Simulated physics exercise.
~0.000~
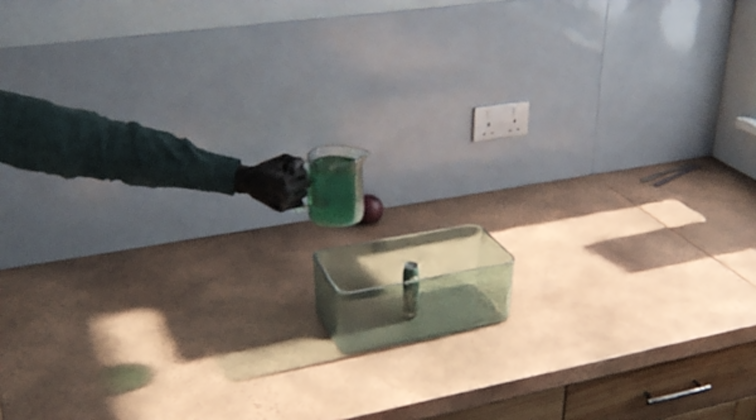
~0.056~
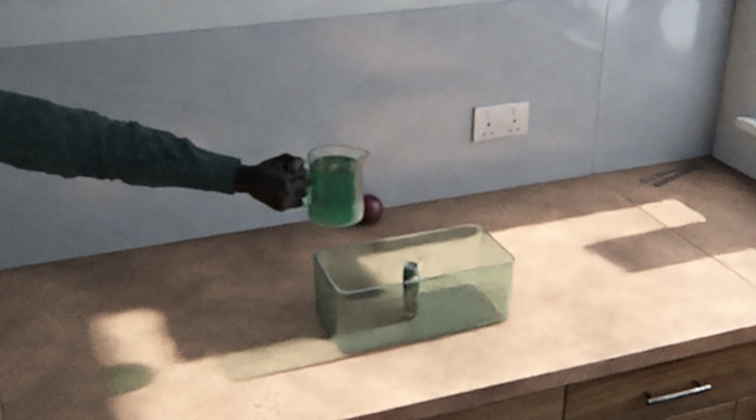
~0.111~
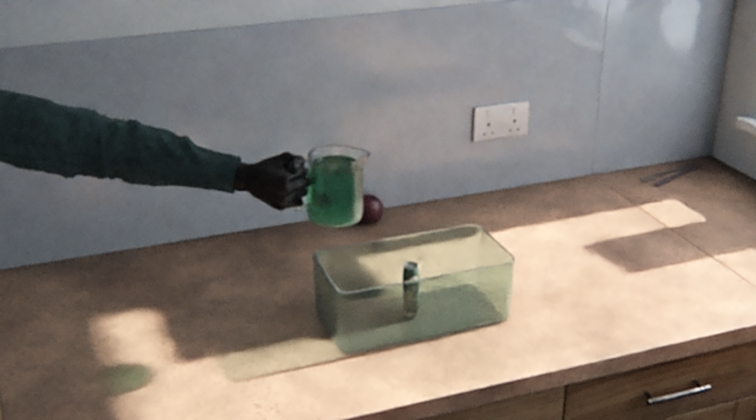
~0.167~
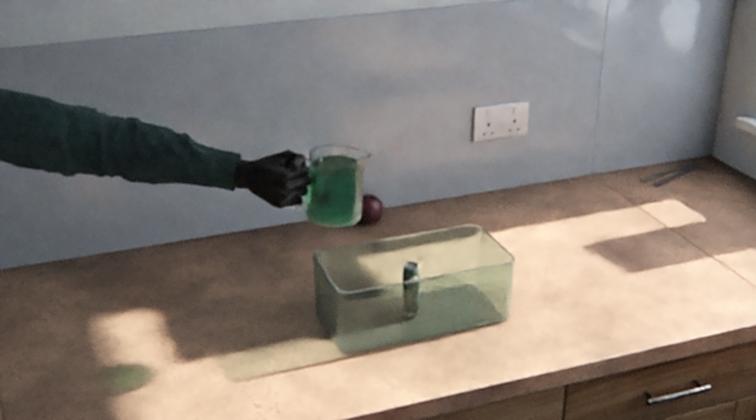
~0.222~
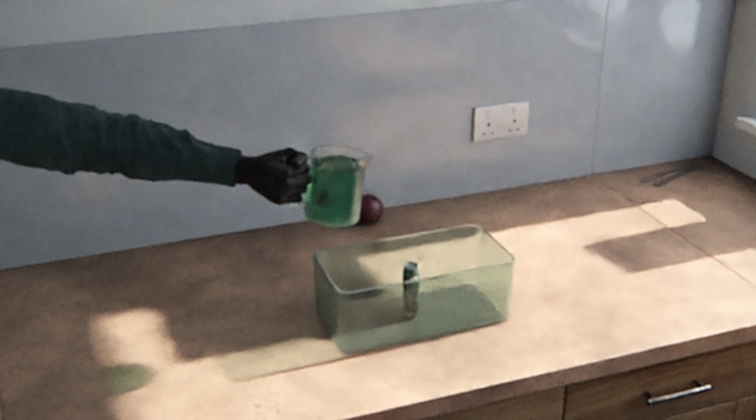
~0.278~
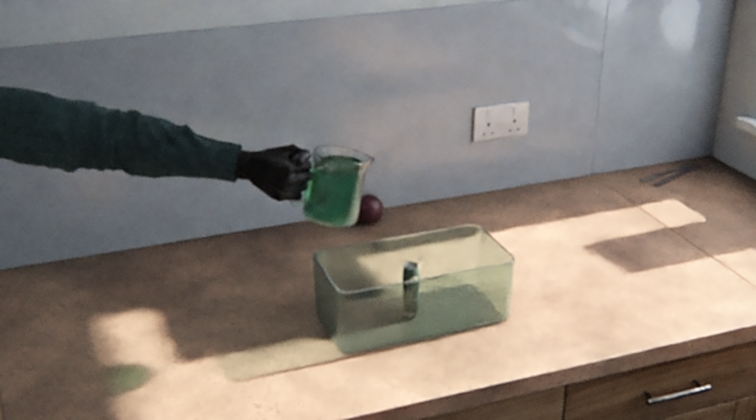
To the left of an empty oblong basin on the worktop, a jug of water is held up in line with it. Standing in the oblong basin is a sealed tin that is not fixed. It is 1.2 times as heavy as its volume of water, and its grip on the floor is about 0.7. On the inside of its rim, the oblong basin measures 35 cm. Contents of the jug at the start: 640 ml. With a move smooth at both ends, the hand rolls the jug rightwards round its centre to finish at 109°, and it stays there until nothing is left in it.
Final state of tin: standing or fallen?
I expect it will stay vertical.
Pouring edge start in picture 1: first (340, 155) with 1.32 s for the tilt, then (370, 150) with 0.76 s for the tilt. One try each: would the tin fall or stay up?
First it stays on its base; then it tips over.
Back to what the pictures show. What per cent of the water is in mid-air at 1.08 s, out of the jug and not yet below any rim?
It comes to some 22 percent of the total.
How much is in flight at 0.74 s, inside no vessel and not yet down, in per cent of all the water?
Close to 14 in a hundred.
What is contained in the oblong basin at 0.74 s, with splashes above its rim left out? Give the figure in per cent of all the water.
I reckon close to 4 percent of it.
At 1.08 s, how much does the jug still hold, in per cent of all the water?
I'd estimate some 28 per cent.
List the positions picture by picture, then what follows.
It leans 0°; its right rim is at (369, 151); the water meets the walls at (309, 167) and (359, 160); the oblong basin's rim runs from (325, 273) to (497, 242); the tin's top is at (411, 268), in the first frame.
It leans 0°; its right rim is at (369, 151); the water meets the walls at (310, 167) and (359, 160), in the second frame.
It leans 2°; its right rim is at (369, 152); the water meets the walls at (310, 167) and (359, 160), in the third frame.
It leans 4°; its right rim is at (371, 153); the water meets the walls at (311, 167) and (360, 160), in the fourth frame.
It leans 7°; its right rim is at (372, 155); the water meets the walls at (311, 167) and (362, 160), in the fifth frame.
It leans 12°; its right rim is at (374, 158); the water meets the walls at (313, 167) and (364, 160), in the sixth frame.
Then, 0.74 s in, the tilt is 65° and 82 per cent is still to pour; the tin stands where it began.
Then, 1.08 s in, the tilt is 100° and 29 per cent is still to pour; the tin stands where it began.
Then, 1.43 s in, the tilt is 109° and 2 per cent is still to pour; the tin stands 1 cm from where it began.
Then, 1.82 s in, the tilt is 109° and 0 per cent is still to pour; the tin stands 1 cm from where it began.
Finally, the tin stands 1 cm from where it began.
